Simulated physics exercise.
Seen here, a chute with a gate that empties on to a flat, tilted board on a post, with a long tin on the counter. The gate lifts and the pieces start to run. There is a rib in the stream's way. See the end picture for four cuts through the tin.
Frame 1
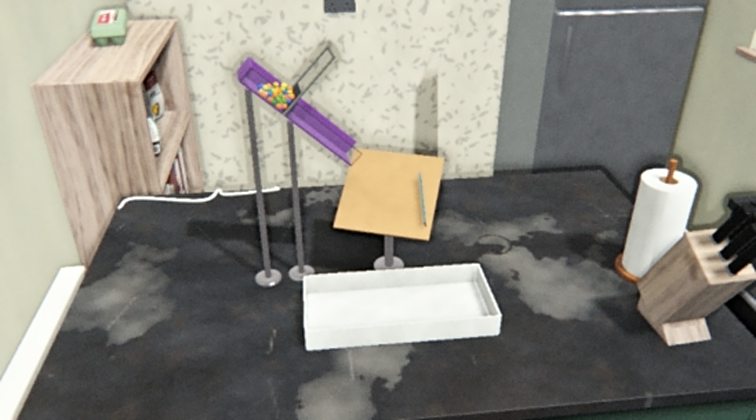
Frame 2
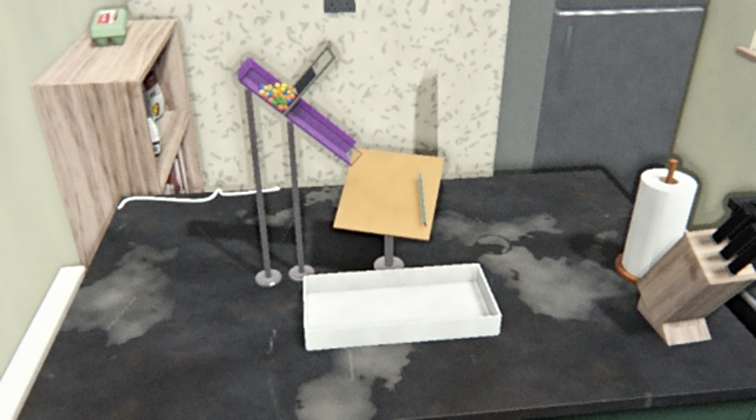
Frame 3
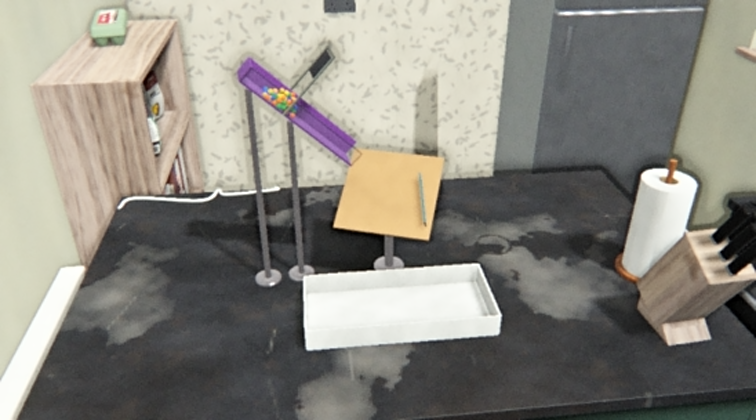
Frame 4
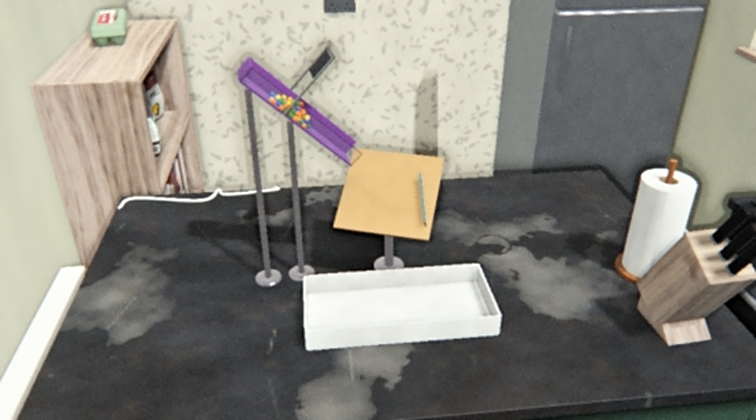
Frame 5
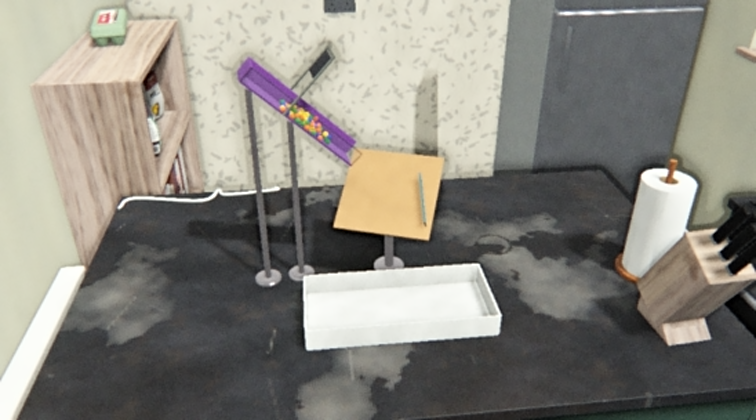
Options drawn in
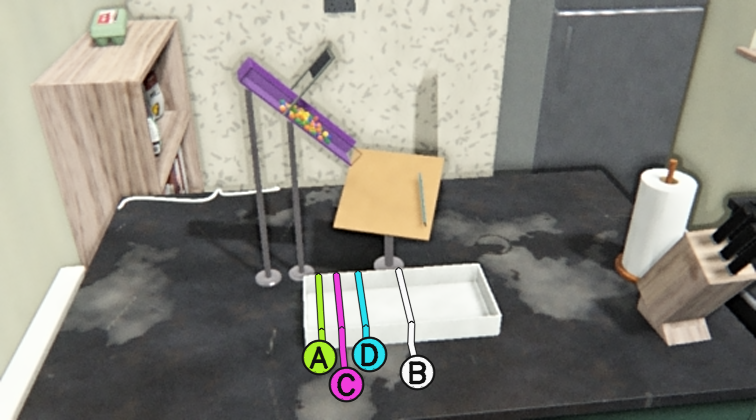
Small colorful beads slide down a sloping purple chute toward its lip after the gate lifts.
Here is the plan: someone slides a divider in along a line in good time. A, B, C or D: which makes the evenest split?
B is best.
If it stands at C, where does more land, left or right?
Right.
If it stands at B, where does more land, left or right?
Right.
On the marked copy, line A crosses the front rim at (321, 330); line B crosses the front rim at (411, 323); line C crosses the front rim at (341, 328); line D crosses the front rim at (365, 326).
Choosing A, of what is caught, just a few on the left of the divider, almost all on the right.
Choosing B, of what is caught, roughly a third on the left of the divider, roughly two thirds on the right.
Choosing C, of what is caught, about a tenth on the left of the divider, almost all on the right.
Choosing D, of what is caught, about a tenth on the left of the divider, almost all on the right.
